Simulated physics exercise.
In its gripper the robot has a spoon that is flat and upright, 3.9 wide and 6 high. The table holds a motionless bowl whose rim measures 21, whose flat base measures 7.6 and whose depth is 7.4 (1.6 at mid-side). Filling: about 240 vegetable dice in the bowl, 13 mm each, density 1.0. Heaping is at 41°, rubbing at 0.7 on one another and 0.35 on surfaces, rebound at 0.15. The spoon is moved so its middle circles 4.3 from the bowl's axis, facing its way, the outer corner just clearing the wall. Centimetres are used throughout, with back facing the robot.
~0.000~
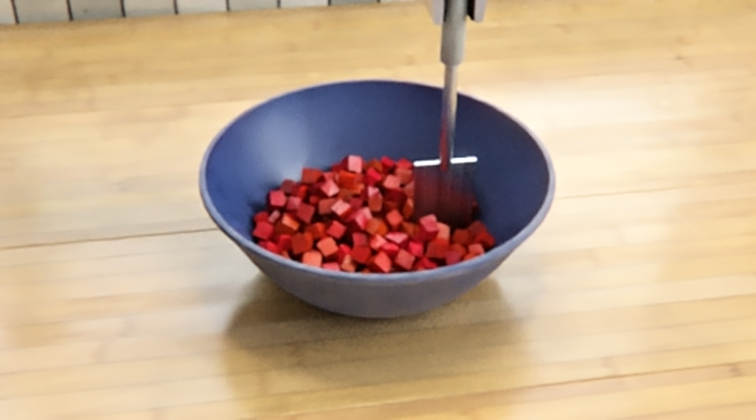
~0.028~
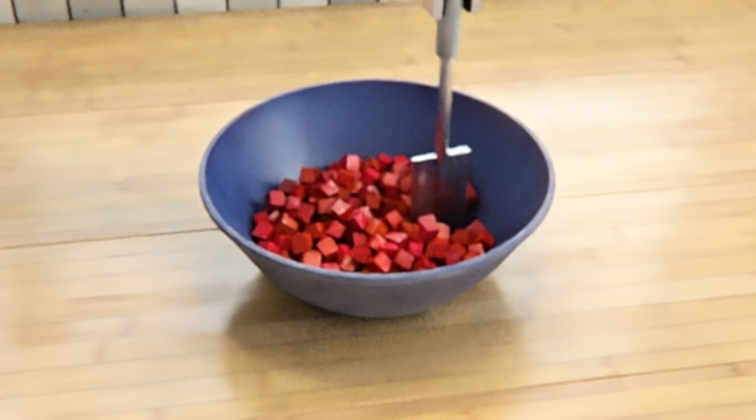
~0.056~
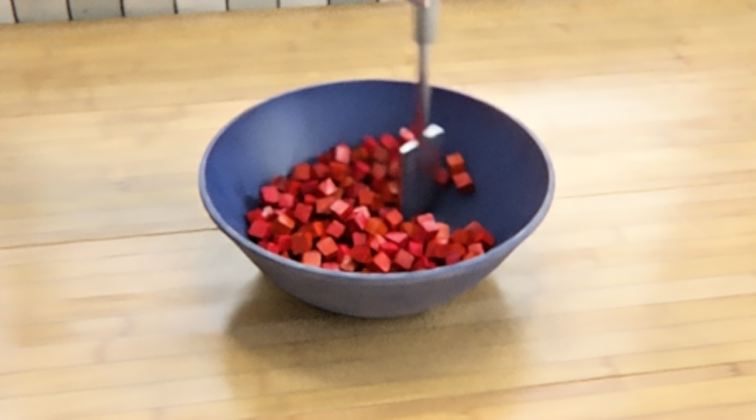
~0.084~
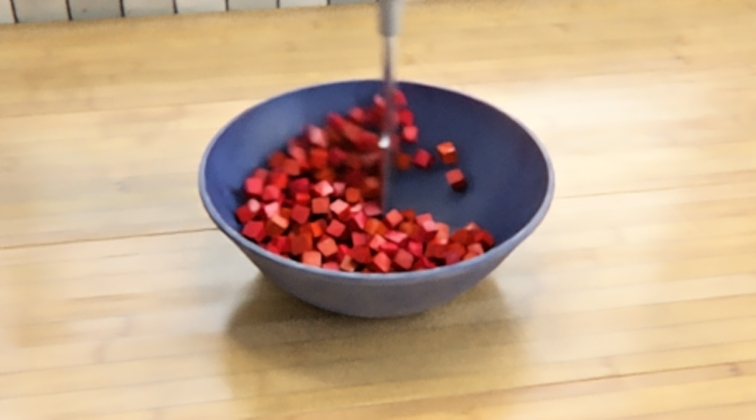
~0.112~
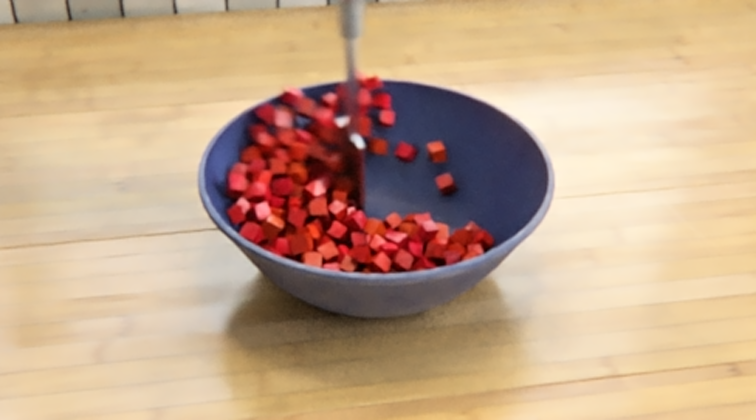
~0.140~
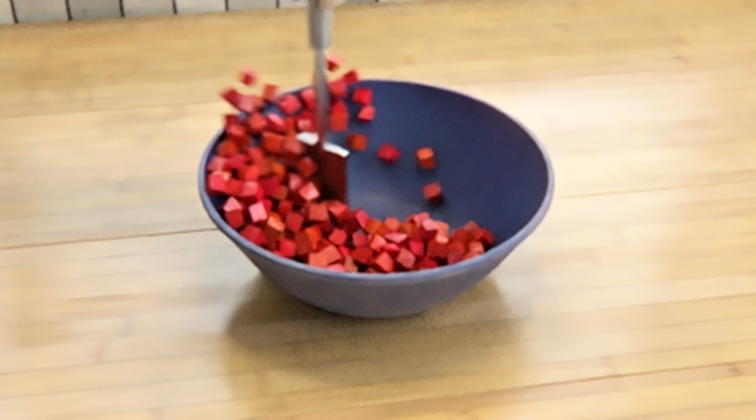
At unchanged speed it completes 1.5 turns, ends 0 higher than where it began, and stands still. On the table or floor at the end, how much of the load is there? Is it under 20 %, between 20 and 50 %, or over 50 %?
Between 20 and 50 %.
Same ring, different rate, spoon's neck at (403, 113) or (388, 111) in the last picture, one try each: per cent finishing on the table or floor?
First try: Around 5 %; second try: Around 5 %.
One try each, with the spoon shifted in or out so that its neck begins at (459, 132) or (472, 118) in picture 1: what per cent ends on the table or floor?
45 and 40 %.
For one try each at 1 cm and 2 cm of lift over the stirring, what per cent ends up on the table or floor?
Near 35 in a hundred, then 25 in a hundred.
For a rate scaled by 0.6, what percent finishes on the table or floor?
That gives about 10 percent.
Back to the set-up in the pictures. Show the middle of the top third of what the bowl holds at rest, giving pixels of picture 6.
Roughly at pixel (316, 260).
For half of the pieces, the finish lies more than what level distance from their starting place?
Something like 11 centimetres, give or take.
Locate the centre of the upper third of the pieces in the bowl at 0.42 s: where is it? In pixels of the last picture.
In the last picture it sits around (426, 118).
After 0.28 s, 287° round, highest piece 11 above the table; 203 in the bowl, 2 on the table or floor, 40 in flight or on the tool.
After 0.42 s, 81° round, highest piece 10 above the table; 178 in the bowl, 50 on the table or floor, 17 in flight or on the tool.
After 0.68 s, 180° round, highest piece 6 above the table; 167 in the bowl, 78 on the table or floor.
After 1.38 s, 180° round, highest piece 6 above the table; 167 in the bowl, 78 on the table or floor.
At rest, 167 in the bowl, 78 on the table or floor. That is 32 % on the table or floor.
